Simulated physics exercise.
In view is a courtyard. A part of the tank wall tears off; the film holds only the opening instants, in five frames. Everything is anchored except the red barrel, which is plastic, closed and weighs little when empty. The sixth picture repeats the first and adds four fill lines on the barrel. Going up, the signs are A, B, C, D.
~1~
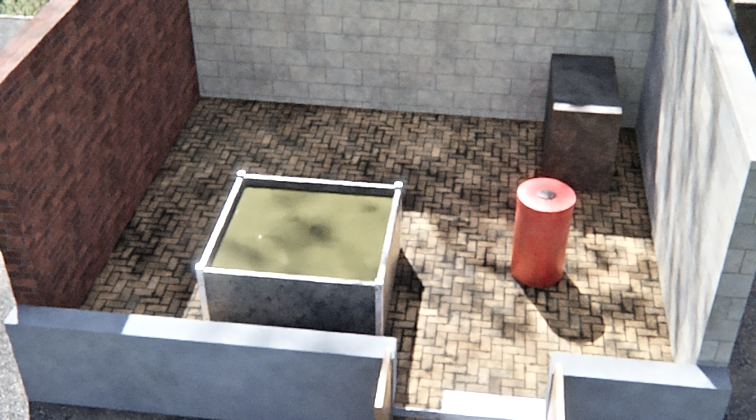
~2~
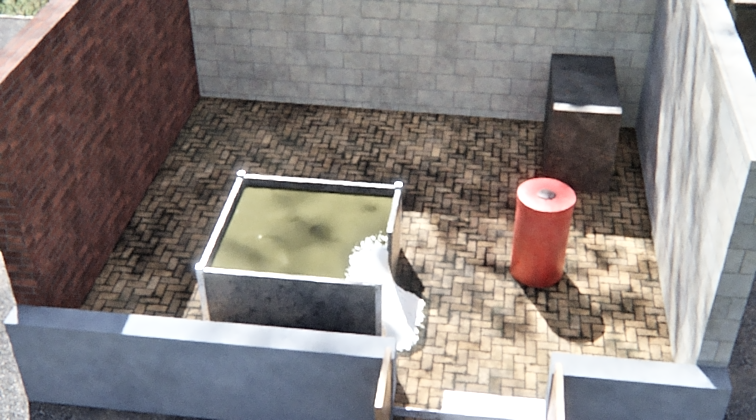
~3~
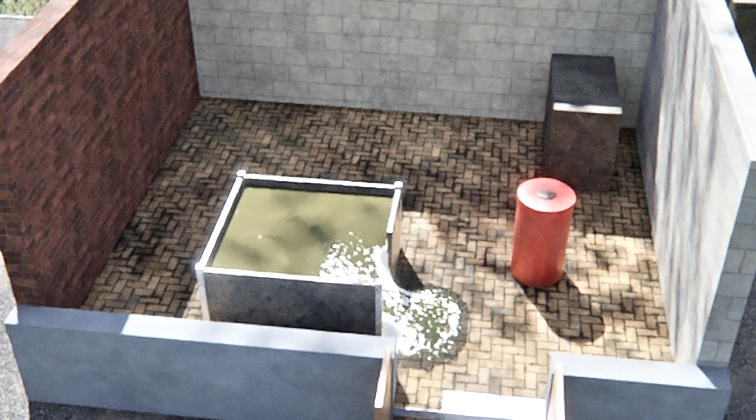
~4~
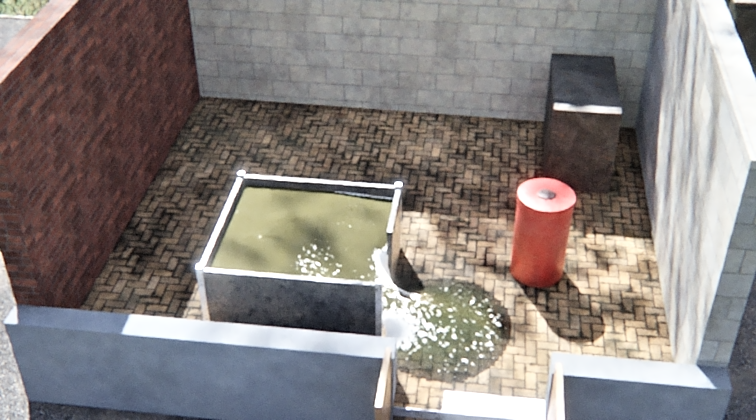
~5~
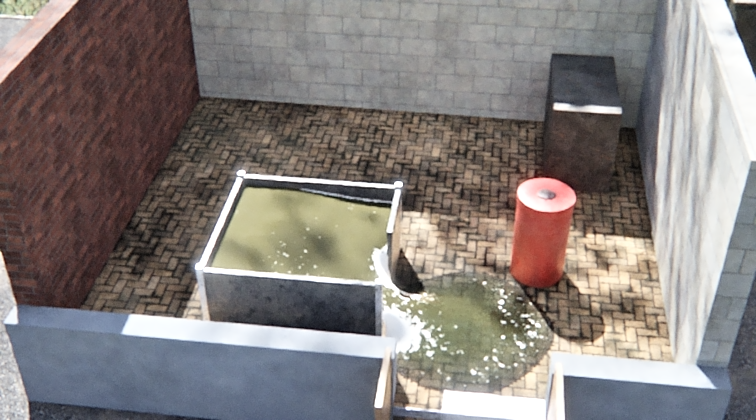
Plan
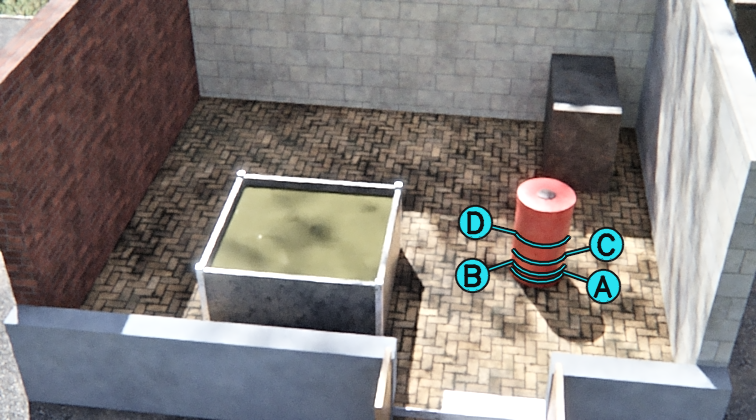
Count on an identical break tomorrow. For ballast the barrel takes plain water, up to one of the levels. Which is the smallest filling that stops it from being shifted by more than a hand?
Go for B.
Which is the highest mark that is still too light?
Here it is mark A.
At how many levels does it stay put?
Three.
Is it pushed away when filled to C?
No, that is safe.
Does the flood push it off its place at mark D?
No, that is safe.
On the marked copy, A at (537, 281); B at (538, 274); C at (539, 263); D at (542, 246); from the bottom up A, B, C, D.
With A, it is pushed about its own width away.
With B, it does not move.
With C, it does not move.
With D, it does not move.
